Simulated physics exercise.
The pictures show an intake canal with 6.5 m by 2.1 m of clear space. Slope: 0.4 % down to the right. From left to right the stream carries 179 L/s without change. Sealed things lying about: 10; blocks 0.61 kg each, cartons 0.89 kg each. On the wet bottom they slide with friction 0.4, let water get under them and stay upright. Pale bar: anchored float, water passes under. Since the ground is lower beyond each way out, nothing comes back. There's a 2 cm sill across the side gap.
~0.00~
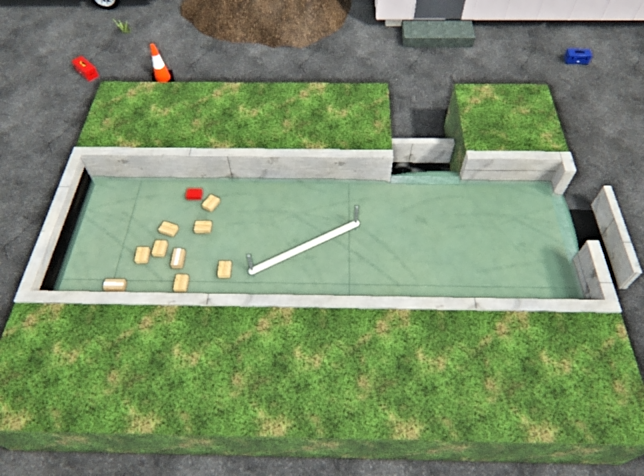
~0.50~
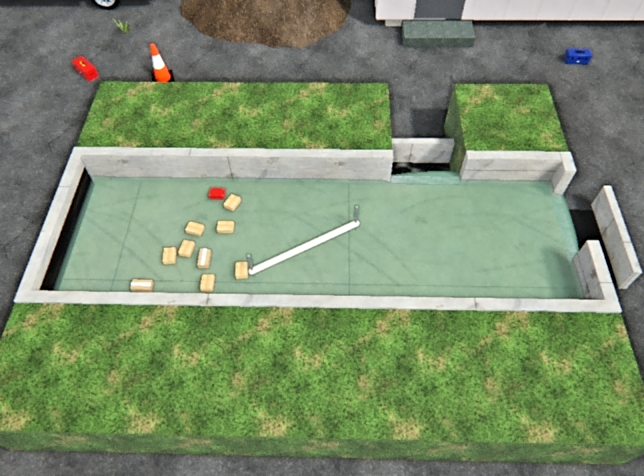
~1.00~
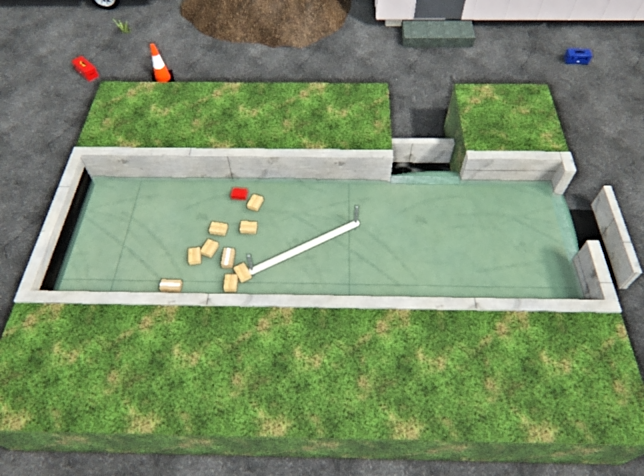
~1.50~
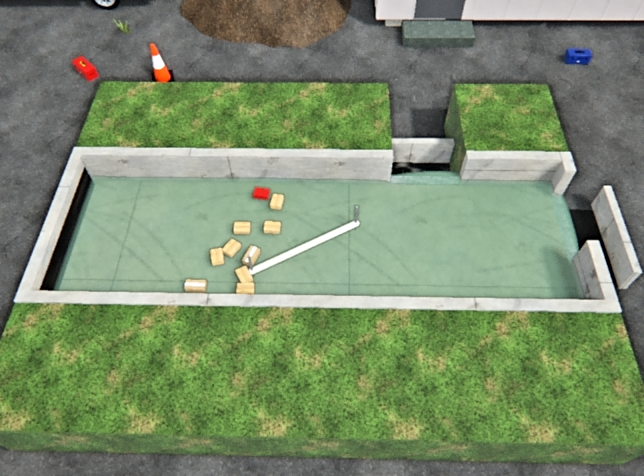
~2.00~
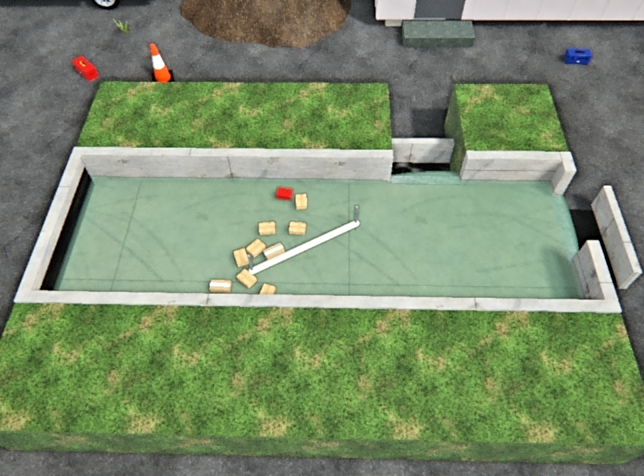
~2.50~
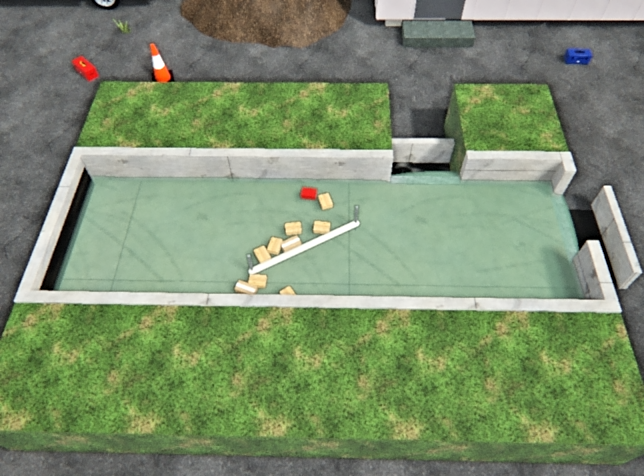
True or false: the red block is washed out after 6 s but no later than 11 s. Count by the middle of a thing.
False, earlier than 6 s.
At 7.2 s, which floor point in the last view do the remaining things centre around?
(440, 244).
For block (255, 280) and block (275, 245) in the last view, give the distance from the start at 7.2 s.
Distances, as listed: 300 cm then 350 cm.
After 3.5 s the red block is near (358, 190), 2.3 m from its start, afloat; 0 of 10 are out; 10 afloat.
After 7.2 s the red block has gone out (at 4.8 s); 4 of 10 are out; 6 afloat.
After 12.0 s the red block has gone out (at 4.8 s); 10 of 10 are out; 0 afloat.
After 16.0 s the red block has gone out (at 4.8 s); 10 of 10 are out; 0 afloat.
